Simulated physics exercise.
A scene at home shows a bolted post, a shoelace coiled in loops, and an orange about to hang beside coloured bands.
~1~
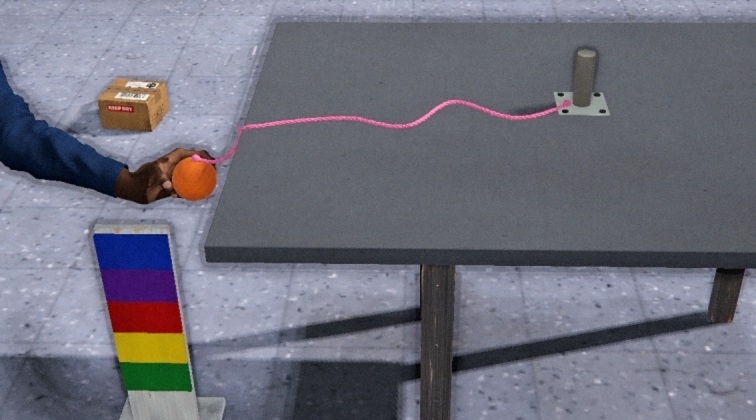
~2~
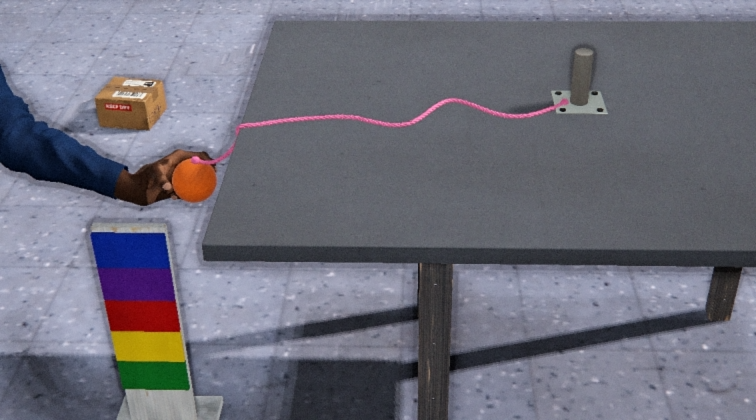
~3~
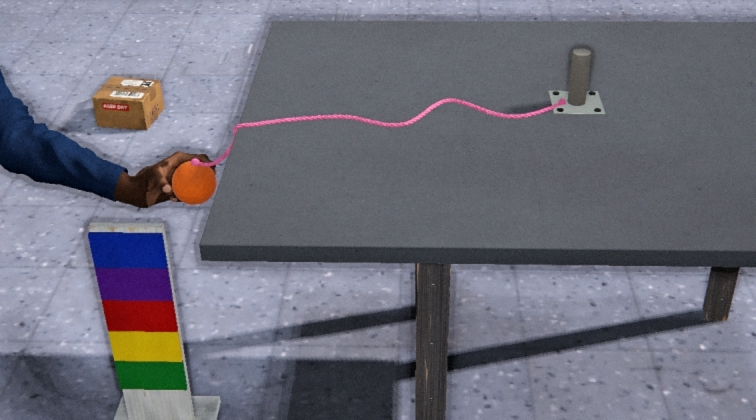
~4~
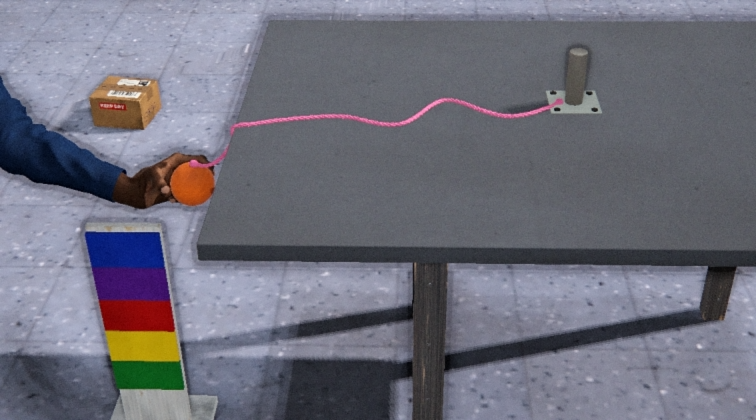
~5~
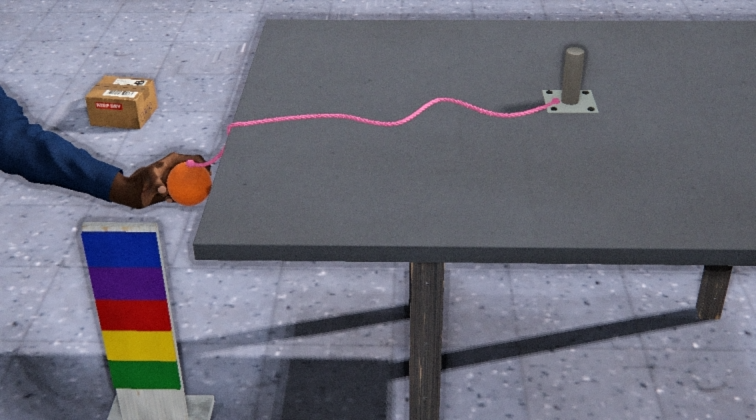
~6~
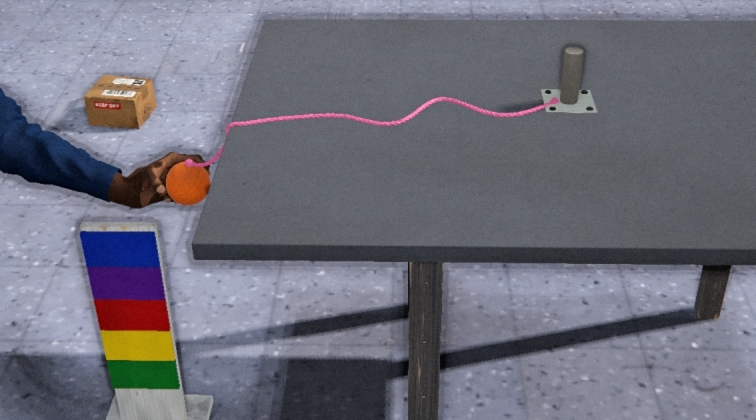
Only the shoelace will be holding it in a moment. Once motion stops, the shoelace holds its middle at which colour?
At blue.
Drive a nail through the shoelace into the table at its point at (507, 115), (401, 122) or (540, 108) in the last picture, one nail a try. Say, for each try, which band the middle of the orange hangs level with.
Results, in sequence: Blue / none, it hangs higher / blue.
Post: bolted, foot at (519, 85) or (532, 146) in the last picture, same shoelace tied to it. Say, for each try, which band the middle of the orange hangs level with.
First try: Purple; second try: Purple.
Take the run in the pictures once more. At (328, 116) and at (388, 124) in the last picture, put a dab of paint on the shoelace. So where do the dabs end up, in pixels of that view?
(281, 119) and (345, 115), roughly.
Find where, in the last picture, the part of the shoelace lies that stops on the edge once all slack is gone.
(279, 119), approximately.
Early on, orange near (212, 239); level with blue.
Midway, orange near (269, 238); level with blue.
Near the end, orange near (248, 244); level with blue.
Finally, orange near (245, 245); level with blue. Its centre hangs level with the blue band.
